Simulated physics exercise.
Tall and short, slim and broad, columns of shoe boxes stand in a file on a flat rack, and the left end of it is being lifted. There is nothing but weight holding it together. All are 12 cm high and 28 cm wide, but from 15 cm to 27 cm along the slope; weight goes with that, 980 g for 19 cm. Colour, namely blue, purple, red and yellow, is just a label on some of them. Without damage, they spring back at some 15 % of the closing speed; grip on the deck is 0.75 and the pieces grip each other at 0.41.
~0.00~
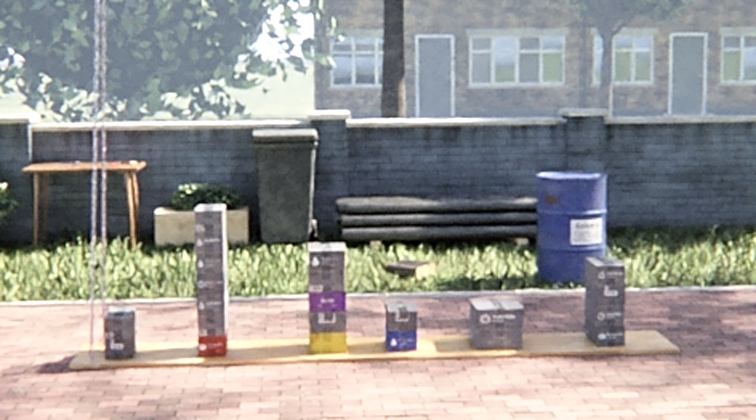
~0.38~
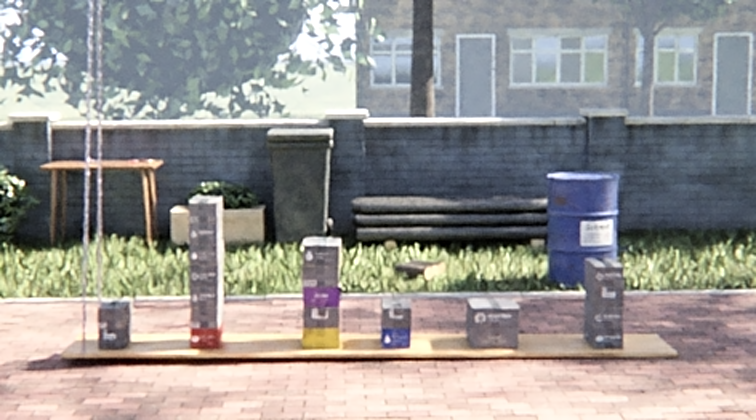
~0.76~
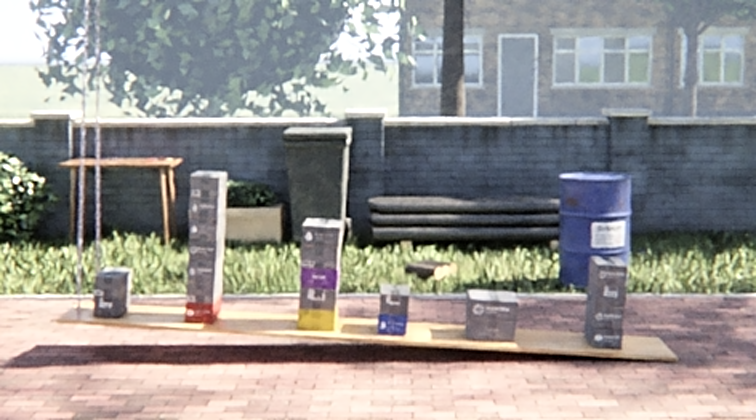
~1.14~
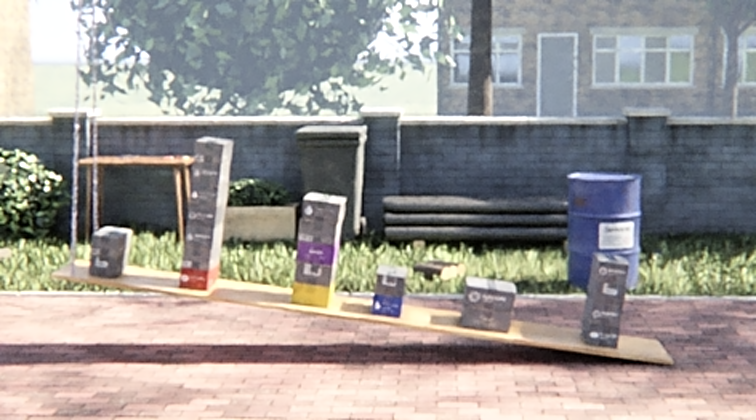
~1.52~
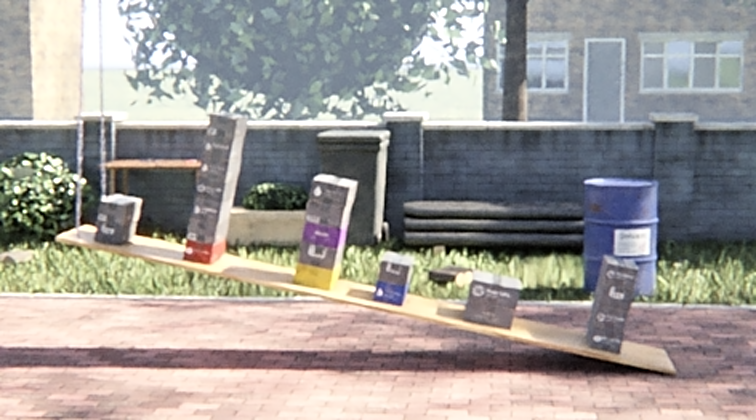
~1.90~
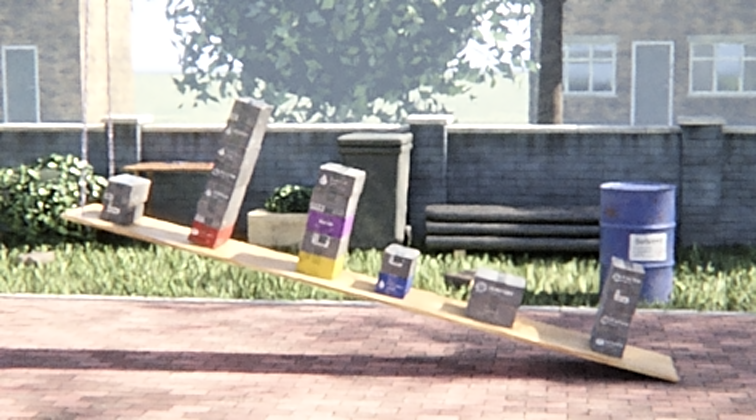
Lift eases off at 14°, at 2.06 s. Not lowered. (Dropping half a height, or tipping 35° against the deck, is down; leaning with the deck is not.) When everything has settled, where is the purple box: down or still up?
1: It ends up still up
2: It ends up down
It ends up down.
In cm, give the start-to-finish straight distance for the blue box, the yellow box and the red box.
The blue one ends 40 cm from where it began, the yellow one 50 cm, and the red one 65 cm.
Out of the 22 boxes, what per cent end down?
Around 60 %.
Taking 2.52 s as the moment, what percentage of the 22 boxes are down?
30 percent by then.
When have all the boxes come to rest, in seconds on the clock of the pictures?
Rest time: Around 4.0 s.
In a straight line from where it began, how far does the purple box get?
Roughly 68 centimetres.
By 2.20 s, slope 14°; 1 of the 22 boxes down; purple box unmoved; red box tilted 30°.
By 2.52 s, slope 14°; 7 of the 22 boxes down; purple box tilted 14°; red box on its side.
By 3.02 s, slope 14°; 12 of the 22 boxes down; purple box tilted 7°, 11 cm lower; red box on its side.
When it is over (4.1 s), slope 14°; 13 of the 22 boxes down; purple box tilted 29°, 11 cm lower; red box on its side; blue box tilted 7°. In pixels of the last frame, middles, purple box near (421, 264), red box near (235, 234).
